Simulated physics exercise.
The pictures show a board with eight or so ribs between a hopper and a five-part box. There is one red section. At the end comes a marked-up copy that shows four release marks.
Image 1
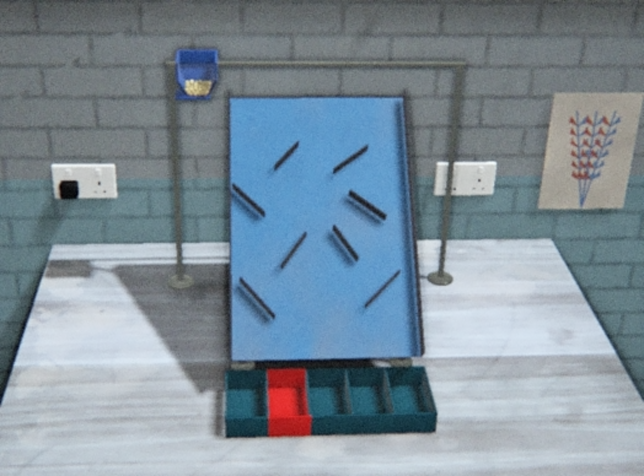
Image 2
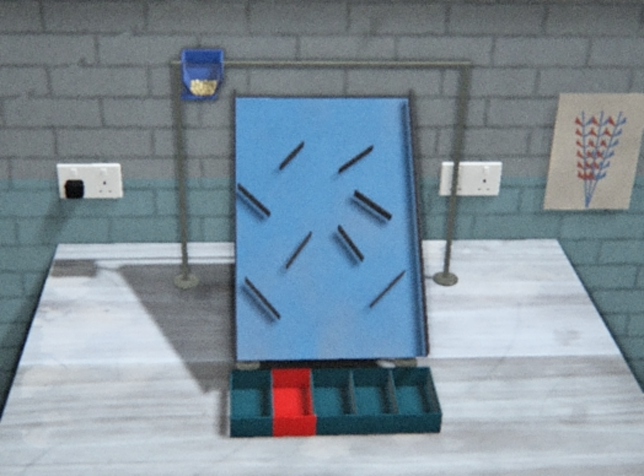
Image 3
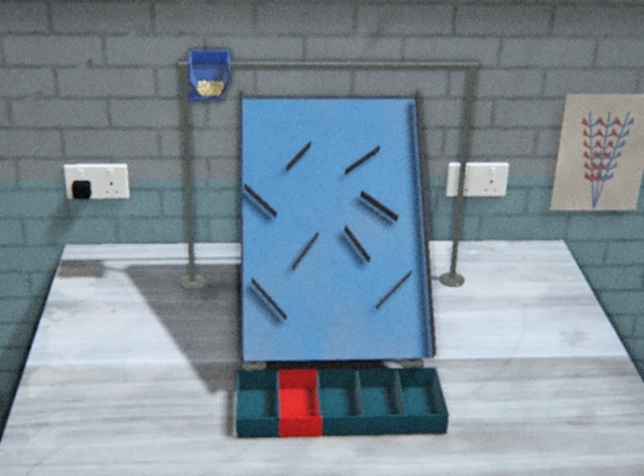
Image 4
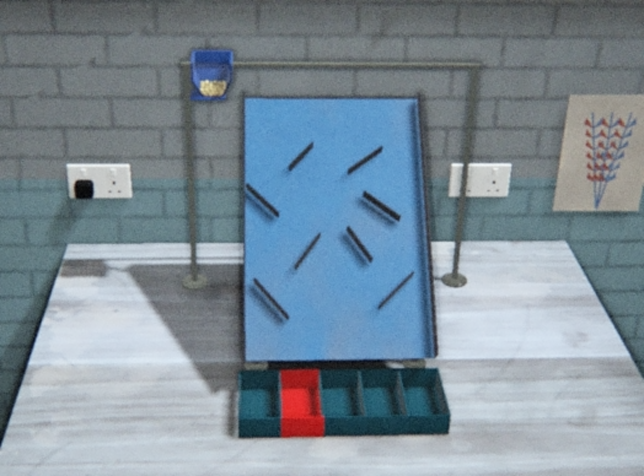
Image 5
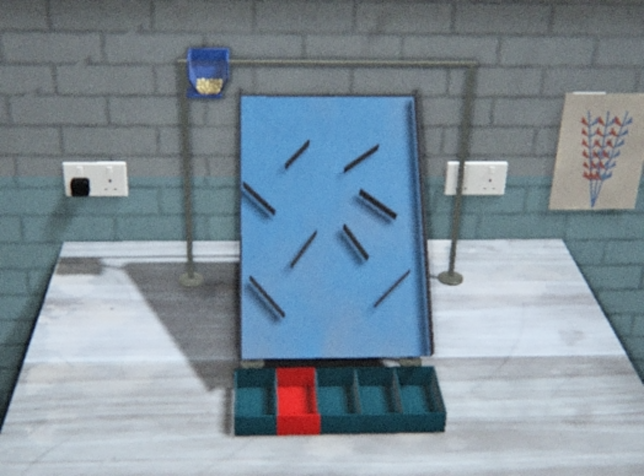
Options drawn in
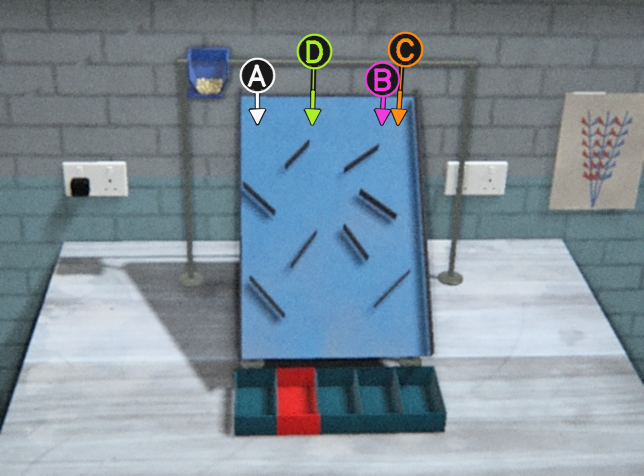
A blue board with eight slanted ribs stood behind a five-part box with one red section, a small blue hopper at upper left, and nothing moved except the view, which shifted slightly sideways.
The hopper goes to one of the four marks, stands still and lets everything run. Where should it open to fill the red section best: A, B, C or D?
A.
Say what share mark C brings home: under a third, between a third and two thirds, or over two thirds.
Under a third.
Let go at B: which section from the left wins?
It is the fifth one.
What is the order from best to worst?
A, D, B, C.
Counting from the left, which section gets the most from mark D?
It is the third one.
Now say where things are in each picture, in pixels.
Hopper at (198, 89), soya beans, door shut, in the first frame.
Ribs (281, 165) to (304, 141), (340, 169) to (373, 145), (238, 183) to (270, 212), in the second frame.
Ribs (362, 191) to (399, 217), (293, 265) to (318, 232), (346, 225) to (370, 258), in the third frame.
Ribs (254, 278) to (289, 316), (380, 305) to (414, 271), in the fourth frame.
Red section at (299, 424), number 2 of 5 from the left, in the fifth frame.
On the marked copy, mark A meets the board at (257, 118); mark B meets the board at (382, 119); mark C meets the board at (398, 119); mark D meets the board at (312, 119).
With A, about half in the red section, about half in other sections.
With B, a small part in the red section, most in other sections, a small part outside the box.
With C, a stray few in the red section, nearly all in other sections.
With D, about a third in the red section, about two thirds in other sections.
